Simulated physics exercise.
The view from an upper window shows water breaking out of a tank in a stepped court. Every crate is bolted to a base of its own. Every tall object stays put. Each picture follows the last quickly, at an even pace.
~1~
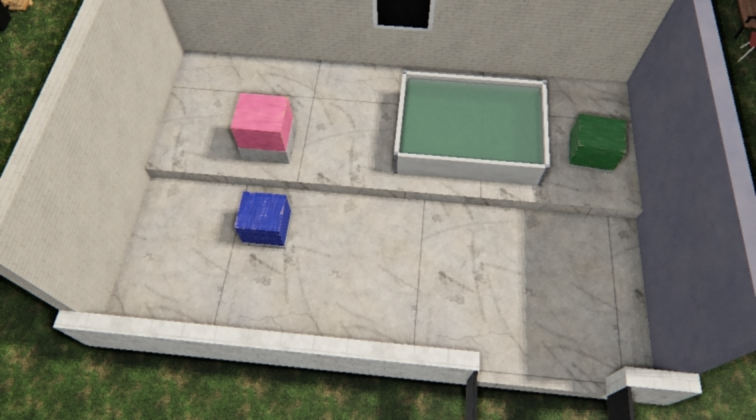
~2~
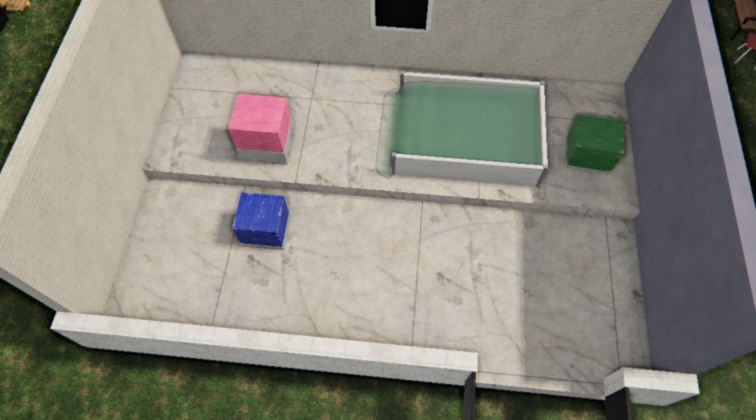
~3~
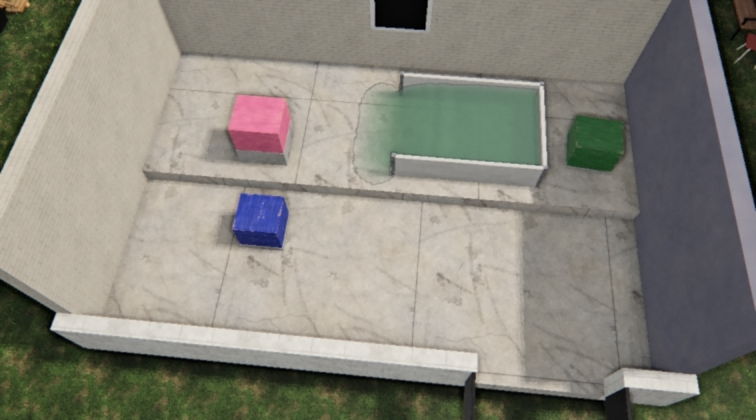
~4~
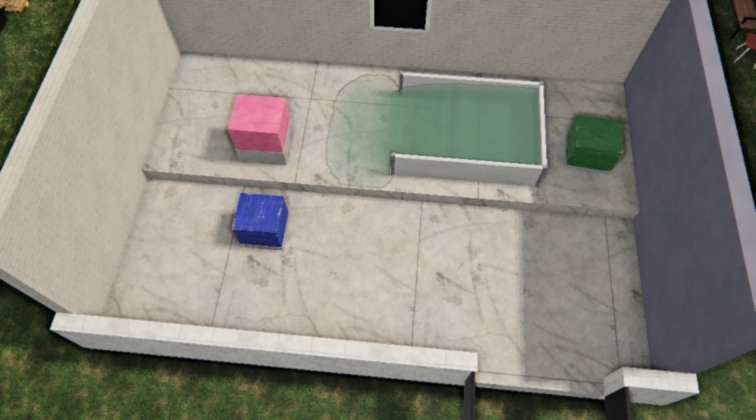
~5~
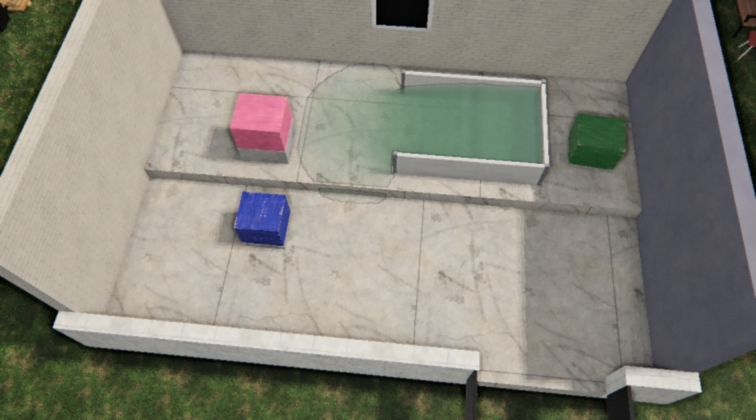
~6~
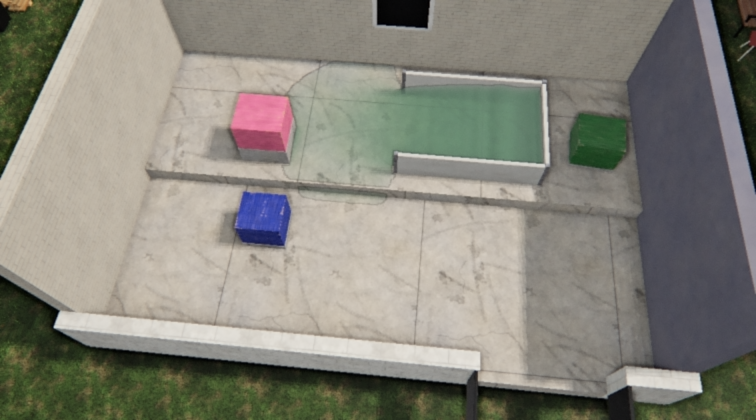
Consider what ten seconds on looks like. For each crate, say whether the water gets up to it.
Blue crate: Yes; green crate: No; pink crate: No.
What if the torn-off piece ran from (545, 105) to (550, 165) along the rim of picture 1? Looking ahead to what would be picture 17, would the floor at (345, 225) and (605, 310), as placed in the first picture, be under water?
Note, points in order: Unreached; soaked.
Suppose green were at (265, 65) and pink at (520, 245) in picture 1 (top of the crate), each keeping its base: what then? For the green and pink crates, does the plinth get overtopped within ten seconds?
The green gets flooded, while the pink stays clear.
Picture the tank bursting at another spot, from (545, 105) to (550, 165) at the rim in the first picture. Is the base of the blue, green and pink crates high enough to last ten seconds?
As I read it, the blue one is never reached; the green one gets reached; finally the pink one is never reached.
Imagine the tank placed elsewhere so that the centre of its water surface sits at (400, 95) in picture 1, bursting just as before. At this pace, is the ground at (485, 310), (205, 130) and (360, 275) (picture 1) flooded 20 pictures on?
First unwetted; next drenched; last drenched.
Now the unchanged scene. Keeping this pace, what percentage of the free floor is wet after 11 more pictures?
Estimated share: About 30 %.
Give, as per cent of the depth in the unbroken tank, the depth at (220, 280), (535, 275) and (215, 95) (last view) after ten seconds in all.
The three come to near 14, 6 and 10 per cent respectively.
A moment on, water covers 25 % of the floor; the blue crate water round its plinth, the green crate not reached, the pink crate water round its plinth.
Next, water covers 30 % of the floor; the blue crate water round its plinth, the green crate not reached, the pink crate water round its plinth.
Then, water covers 40 % of the floor; the blue crate water round its plinth, the green crate not reached, the pink crate water round its plinth.
Later, water covers 55 % of the floor; the blue crate water round its plinth, the green crate not reached, the pink crate water round its plinth.
In the end, water covers 85 % of the floor; the blue crate was topped, the green crate stayed above the water, the pink crate stayed above the water.
